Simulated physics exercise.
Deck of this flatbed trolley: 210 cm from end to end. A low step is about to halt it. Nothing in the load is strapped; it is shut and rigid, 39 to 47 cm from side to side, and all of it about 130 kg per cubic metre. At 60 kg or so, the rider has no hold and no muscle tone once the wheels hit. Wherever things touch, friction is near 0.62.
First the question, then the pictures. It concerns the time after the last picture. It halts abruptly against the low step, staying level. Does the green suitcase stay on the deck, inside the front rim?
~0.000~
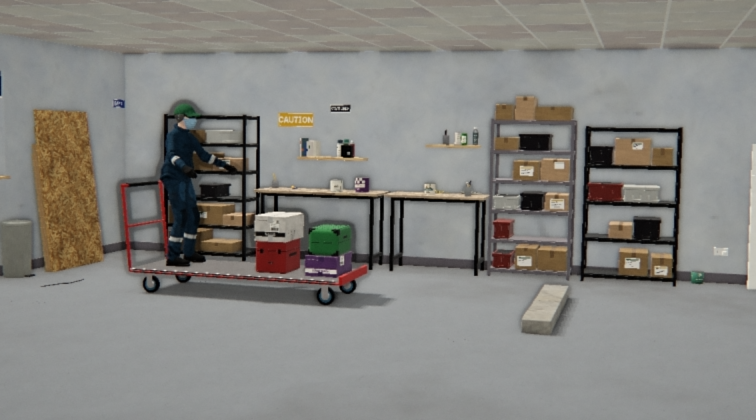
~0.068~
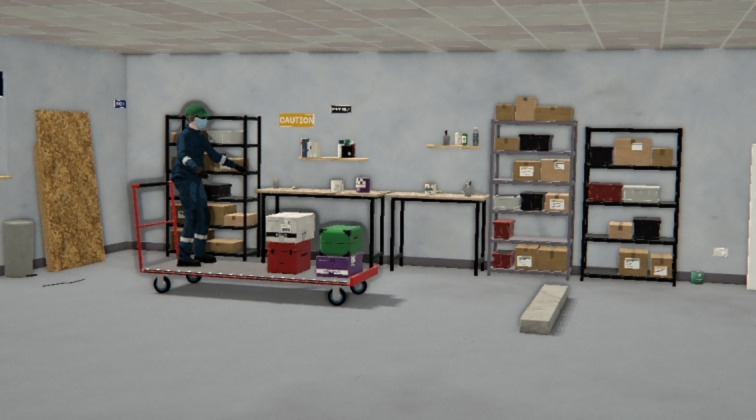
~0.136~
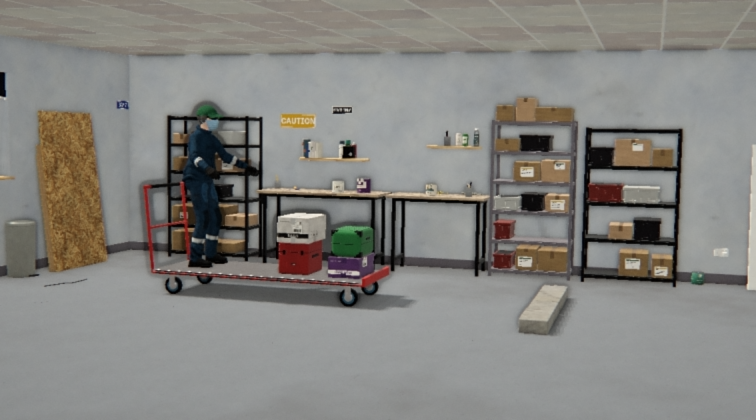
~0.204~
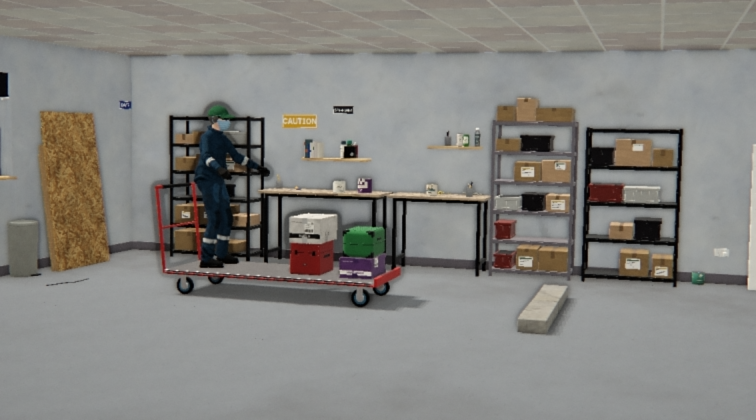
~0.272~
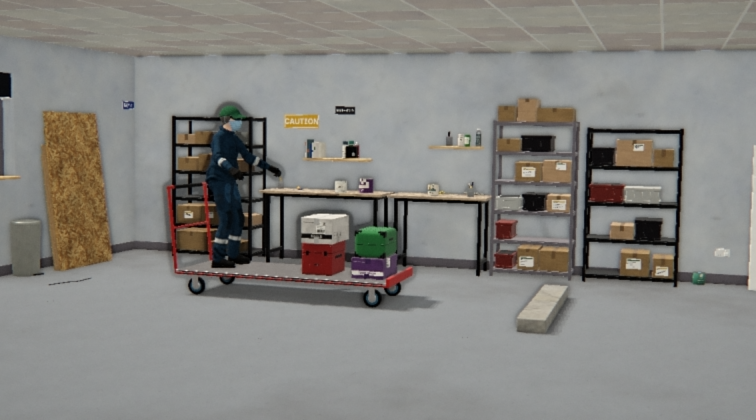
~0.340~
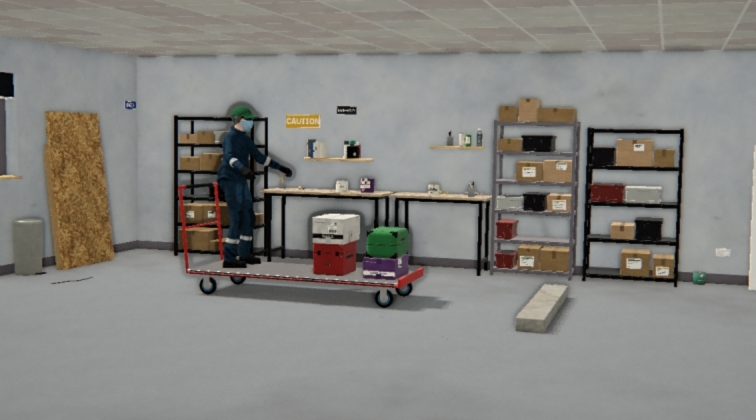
No, it is thrown over the rim.
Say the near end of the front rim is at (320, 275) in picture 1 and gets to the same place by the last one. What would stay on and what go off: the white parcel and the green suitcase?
In that case the white one is lost and the green one lost.
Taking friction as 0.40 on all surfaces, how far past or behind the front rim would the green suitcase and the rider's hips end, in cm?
With that grip, green stops 80 cm past and the hips 140 cm behind the front rim.
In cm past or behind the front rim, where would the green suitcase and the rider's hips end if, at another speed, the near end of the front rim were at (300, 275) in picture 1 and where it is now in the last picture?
So the green one ends up 130 cm ahead of the front rim, while the hips settle 70 cm behind it.
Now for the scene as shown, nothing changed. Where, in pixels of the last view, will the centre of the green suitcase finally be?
Resting point approx. (586, 302).
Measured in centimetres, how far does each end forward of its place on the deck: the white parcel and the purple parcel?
White 60, purple 5.
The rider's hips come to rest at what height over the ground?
Roughly 55 cm.
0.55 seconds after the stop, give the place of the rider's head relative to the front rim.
At that moment it sits around 70 cm behind the rim.
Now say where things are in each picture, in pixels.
Green suitcase (330, 240), white parcel (280, 227), rim corner (340, 281); 0 cm covered, 175 to go, in the first frame.
Green suitcase (341, 241), white parcel (291, 227), rim corner (351, 282); 11 cm covered, 164 to go, in the second frame.
Green suitcase (353, 242), white parcel (302, 228), rim corner (363, 283); 22 cm covered, 153 to go, in the third frame.
Green suitcase (365, 242), white parcel (314, 228), rim corner (375, 283); 34 cm covered, 141 to go, in the fourth frame.
Green suitcase (376, 242), white parcel (325, 229), rim corner (387, 284); 45 cm covered, 130 to go, in the fifth frame.
Green suitcase (388, 242), white parcel (337, 229), rim corner (399, 284); 56 cm covered, 119 to go. Speed about 1.6 m/s, in the sixth frame.
Impact comes at 1.06 s.
After 1.31 s the green suitcase is 0 cm behind the rim, tilted 20°, near (543, 251) in the last picture's view.
After 1.61 s the green suitcase is 21 cm past the rim, tilted 120°, near (565, 286) in the last picture's view.
After 2.06 s the green suitcase is 39 cm past the rim, tilted 180°, near (586, 302) in the last picture's view.
When all is still (2.5 s), past the rim, green suitcase; behind it, white parcel, purple parcel, red toolbox and the rider's hips.
